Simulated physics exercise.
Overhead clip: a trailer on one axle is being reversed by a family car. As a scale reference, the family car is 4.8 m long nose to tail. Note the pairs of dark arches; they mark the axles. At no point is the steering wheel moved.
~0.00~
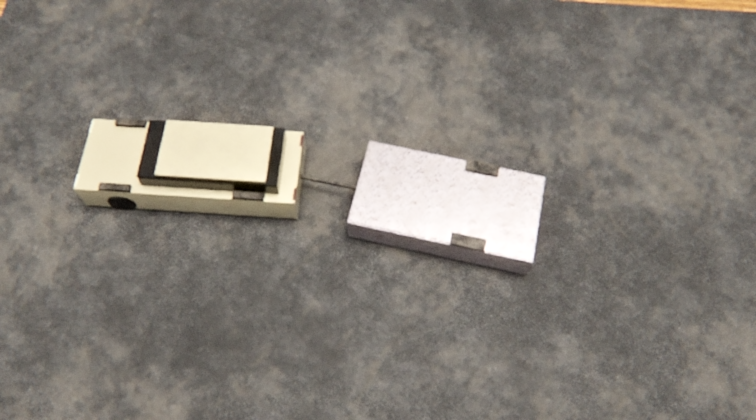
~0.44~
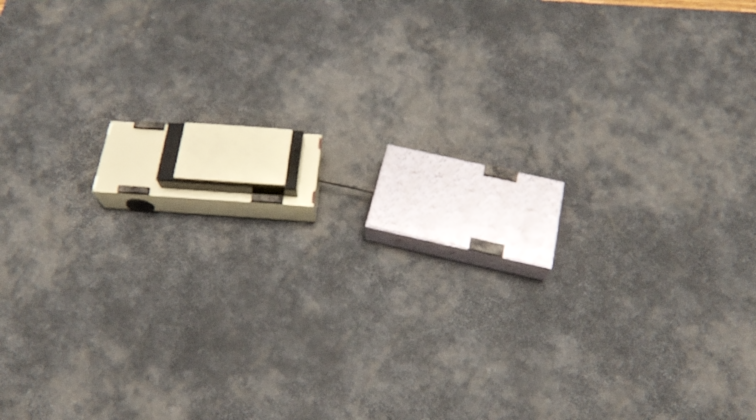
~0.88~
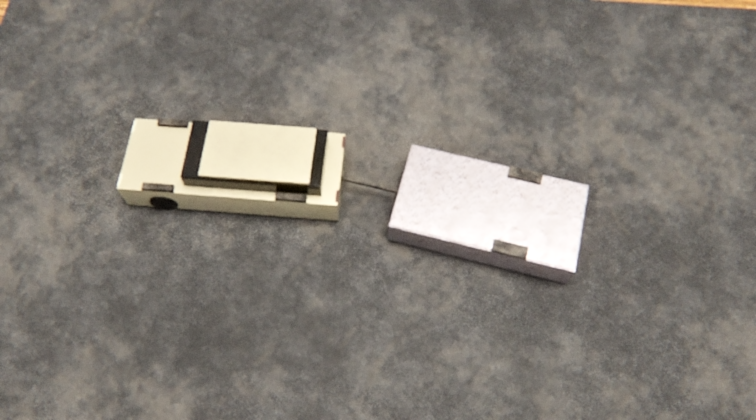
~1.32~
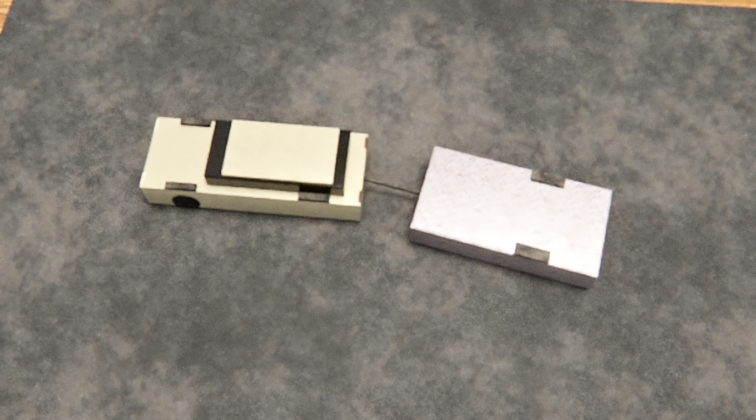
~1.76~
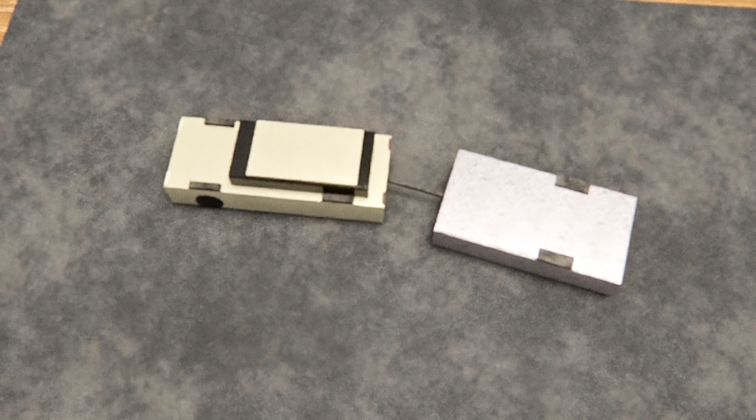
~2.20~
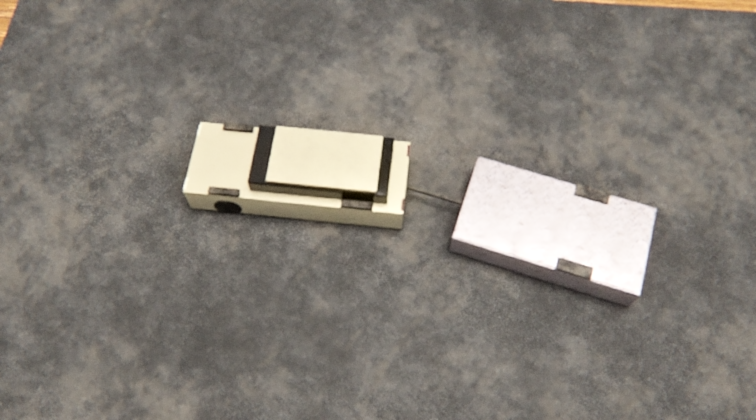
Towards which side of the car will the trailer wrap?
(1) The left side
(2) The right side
1, the left side.
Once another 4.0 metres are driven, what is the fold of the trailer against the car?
Some 25° to its left.
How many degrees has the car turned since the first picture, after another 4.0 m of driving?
I'd put it at around 6 degrees.
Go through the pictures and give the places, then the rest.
Car's middle (184, 149), trailer's axle (475, 204); tail 9° to the car's left; front wheels 3° left, in the first frame.
Car's middle (203, 152), trailer's axle (494, 209); tail 10° to the car's left, in the second frame.
Car's middle (228, 150), trailer's axle (518, 211); tail 10° to the car's left, in the third frame.
Car's middle (251, 150), trailer's axle (541, 215); tail 11° to the car's left, in the fourth frame.
Car's middle (275, 150), trailer's axle (565, 221); tail 12° to the car's left, in the fifth frame.
Car's middle (294, 156), trailer's axle (584, 230); tail 13° to the car's left, in the sixth frame.
Then, 4.2 s in, the tail is 18° to the car's left, the car has turned 4° and the trailer's axle is at (674, 262) of the last picture.
Then, 6.2 s in, the tail is 26° to the car's left, the car has turned 6° and the trailer's axle is out of the picture.
Then, 8.3 s in, the tail is 40° to the car's left, the car has turned 8° and the trailer's axle is out of the picture.
Then, 10.3 s in, the tail is 60° to the car's left, the car has turned 10° and the trailer's axle is out of the picture; it has jack-knifed.
